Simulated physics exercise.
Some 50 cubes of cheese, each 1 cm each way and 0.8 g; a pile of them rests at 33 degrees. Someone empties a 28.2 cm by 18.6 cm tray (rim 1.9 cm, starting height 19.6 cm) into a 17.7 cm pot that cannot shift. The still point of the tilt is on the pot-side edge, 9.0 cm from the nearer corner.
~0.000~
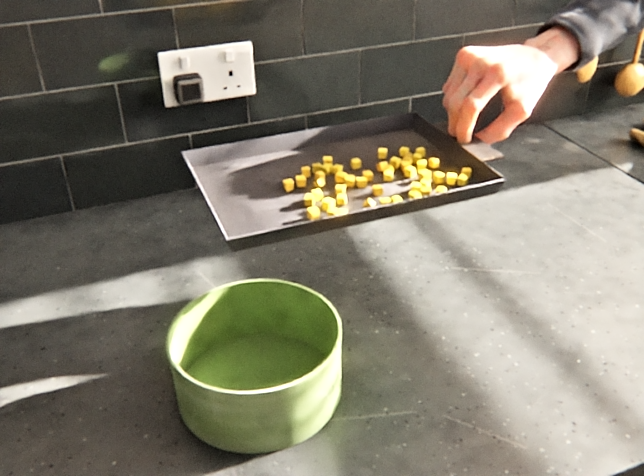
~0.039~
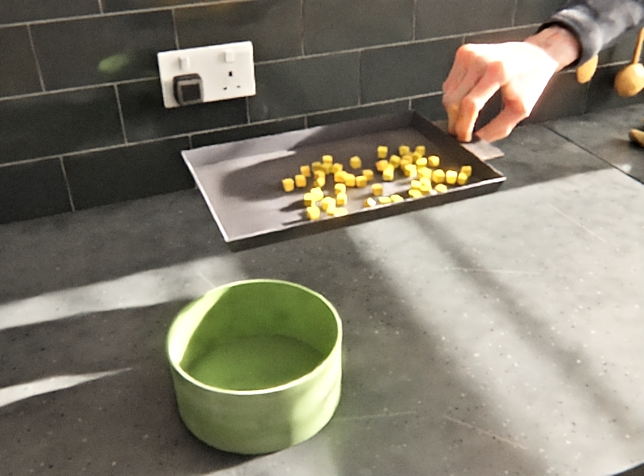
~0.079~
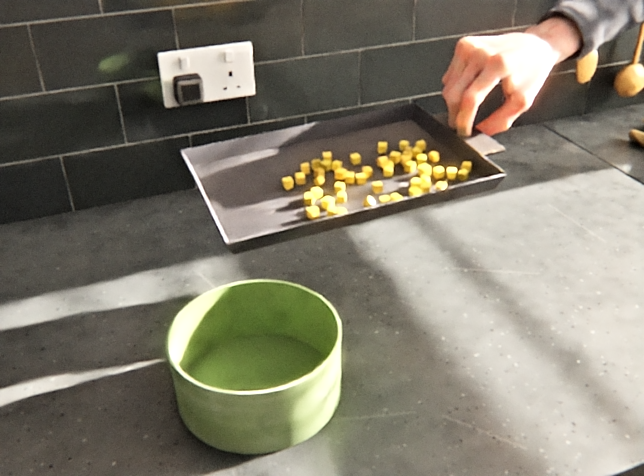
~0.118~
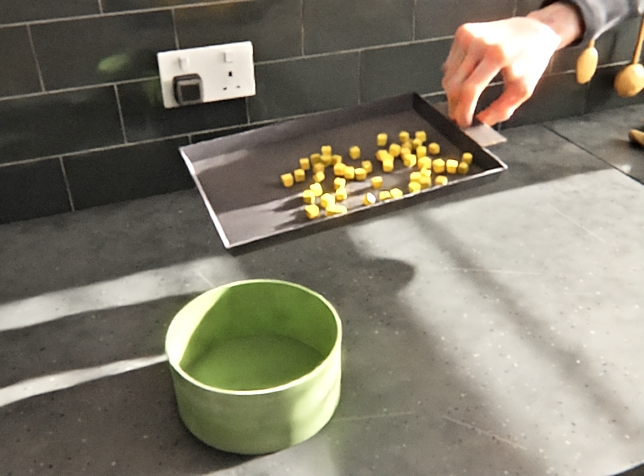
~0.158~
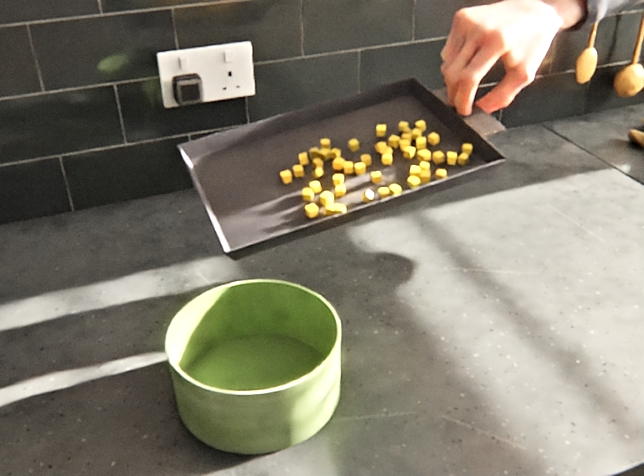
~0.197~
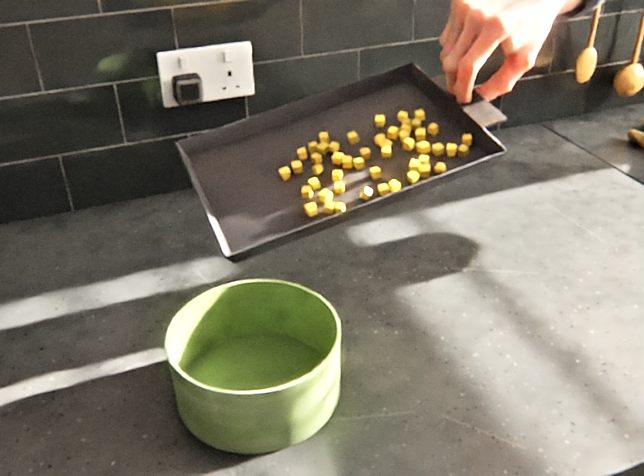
We see small yellow cubes scattered on a dark rectangular tray behind a round green pot on a grey counter, as a hand gripping the tray's right end gradually raises it, tilting the tray down toward the left.
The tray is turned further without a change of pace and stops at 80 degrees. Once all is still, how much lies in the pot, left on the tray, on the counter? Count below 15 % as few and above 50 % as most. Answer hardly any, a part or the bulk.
Pot: The bulk, tray: Hardly any, counter: Hardly any.
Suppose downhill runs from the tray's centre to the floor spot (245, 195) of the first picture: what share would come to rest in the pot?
Some 5 per cent.
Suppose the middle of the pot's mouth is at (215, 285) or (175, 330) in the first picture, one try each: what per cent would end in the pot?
About 5 and 70 per cent.
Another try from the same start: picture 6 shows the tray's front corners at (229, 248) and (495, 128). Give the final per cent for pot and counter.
Pot 85, counter 15.
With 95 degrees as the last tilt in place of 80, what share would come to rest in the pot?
In that case some 100 per cent.
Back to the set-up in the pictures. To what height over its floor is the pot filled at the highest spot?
About 2.0 cm.
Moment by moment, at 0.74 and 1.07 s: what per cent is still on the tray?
In turn: 90, 5.
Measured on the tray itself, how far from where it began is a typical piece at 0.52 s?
Some 2 cm.
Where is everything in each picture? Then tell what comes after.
In the first frame, tray tilt 0 degrees, front corners at (232, 234) and (496, 177); middle of the pieces at (368, 176); pot at (254, 330).
In the second frame, tray tilt 1 degrees, front corners at (231, 235) and (496, 176); middle of the pieces at (368, 176).
In the third frame, tray tilt 3 degrees, front corners at (231, 237) and (497, 172); middle of the pieces at (367, 172).
In the fourth frame, tray tilt 6 degrees, front corners at (231, 241) and (497, 165), lowest corner left front; middle of the pieces at (367, 167).
In the fifth frame, tray tilt 10 degrees, front corners at (230, 245) and (497, 157), lowest corner left front; middle of the pieces at (366, 161).
In the sixth frame, tray tilt 14 degrees, front corners at (230, 249) and (497, 149), lowest corner left front; middle of the pieces at (365, 154); pot at (253, 330). Its pace works out near 100 degrees a second.
After 0.52 s, tilt 46 degrees; the tray holds 100 %, the pot 0 %.
After 0.74 s, tilt 68 degrees; the tray holds 90 %, the pot 0 %.
After 1.07 s, tilt 80 degrees; the tray holds 5 %, the pot 90 %.
By 2.0 s all is still; pot 100 %, tray 0 %, counter 0 %.
